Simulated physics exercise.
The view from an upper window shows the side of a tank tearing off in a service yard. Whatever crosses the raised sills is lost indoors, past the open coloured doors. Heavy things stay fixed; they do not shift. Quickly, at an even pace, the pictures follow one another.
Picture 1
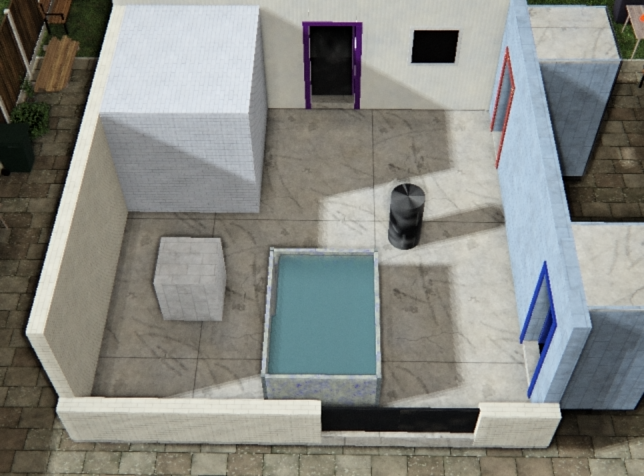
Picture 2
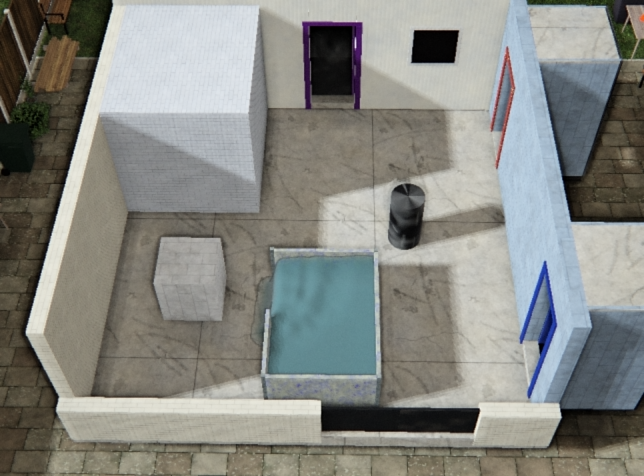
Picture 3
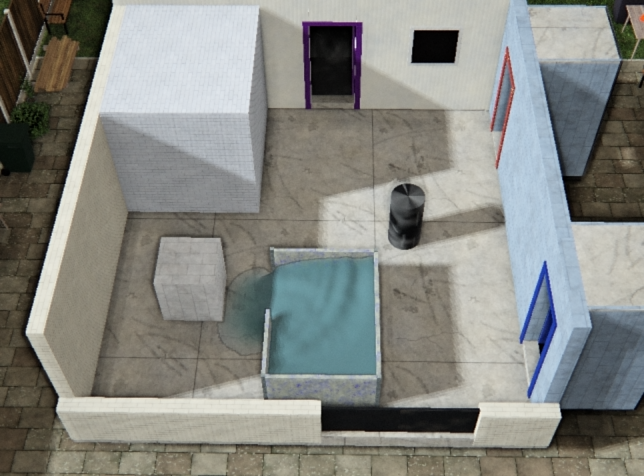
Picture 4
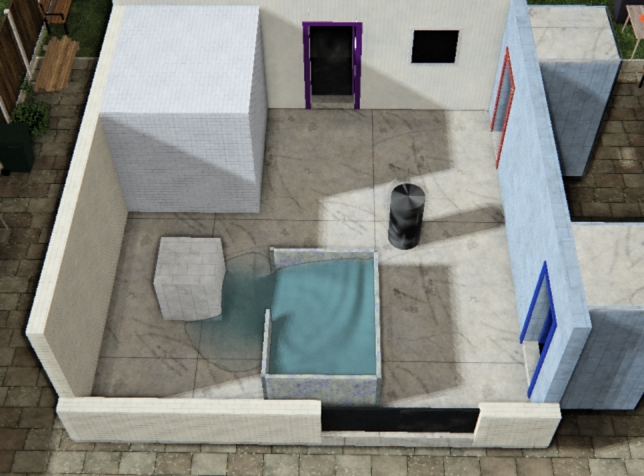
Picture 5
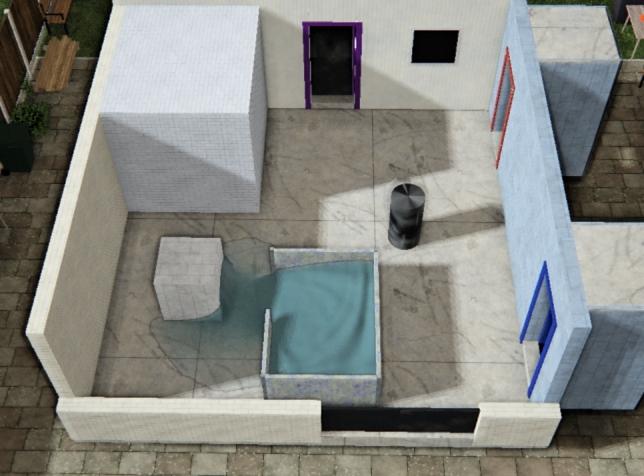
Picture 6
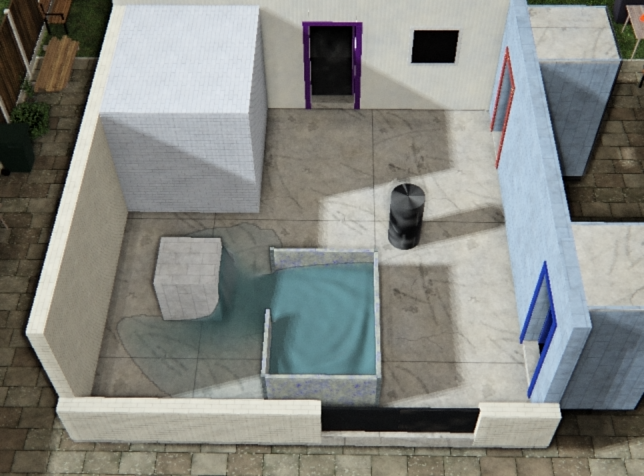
Water poured out through a gap in the left side of the square tank in the walled yard, spreading leftward across the paved floor and around the pale block, which stayed put.
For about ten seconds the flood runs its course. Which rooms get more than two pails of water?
As I see it, the red door passes two buckets. The blue door does not pass two buckets. The purple door does not pass two buckets.
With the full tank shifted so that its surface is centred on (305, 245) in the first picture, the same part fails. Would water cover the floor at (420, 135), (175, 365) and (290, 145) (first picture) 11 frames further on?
My reading is missed by the flood first, hit by the flood next and missed by the flood last.
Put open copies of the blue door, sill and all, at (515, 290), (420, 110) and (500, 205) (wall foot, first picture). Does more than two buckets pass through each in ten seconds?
First falls short, then falls short, then falls short.
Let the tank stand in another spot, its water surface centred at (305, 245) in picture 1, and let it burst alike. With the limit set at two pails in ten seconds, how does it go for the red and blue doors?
My take: The red one stays within the limit, and the blue one exceeds the limit.
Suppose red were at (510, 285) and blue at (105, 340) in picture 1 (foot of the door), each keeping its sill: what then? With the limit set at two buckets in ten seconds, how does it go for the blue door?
Well, the blue one spills past the mark, I reckon.
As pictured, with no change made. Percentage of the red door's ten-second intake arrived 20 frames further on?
Around 0 percent.
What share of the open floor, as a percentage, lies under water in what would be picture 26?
Roughly 65 percent, I'd say.
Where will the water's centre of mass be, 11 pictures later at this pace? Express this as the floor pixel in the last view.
The spot I would choose is (261, 319).
A moment on, water covers 25 % of the floor; the red door not reached, the blue door not reached, the purple door not reached.
Next, water covers 40 % of the floor; the red door not reached, the blue door not reached, the purple door not reached.
Then, water covers 65 % of the floor; the red door not reached, the blue door not reached, the purple door wet at the sill, nothing in.
Later, water covers 75 % of the floor; the red door over two buckets in, the blue door wet at the sill, nothing in, the purple door wet at the sill, nothing in.
In the end, water covers 100 % of the floor; the red door far over two buckets in, the blue door under two buckets in, the purple door wet at the sill, nothing in.
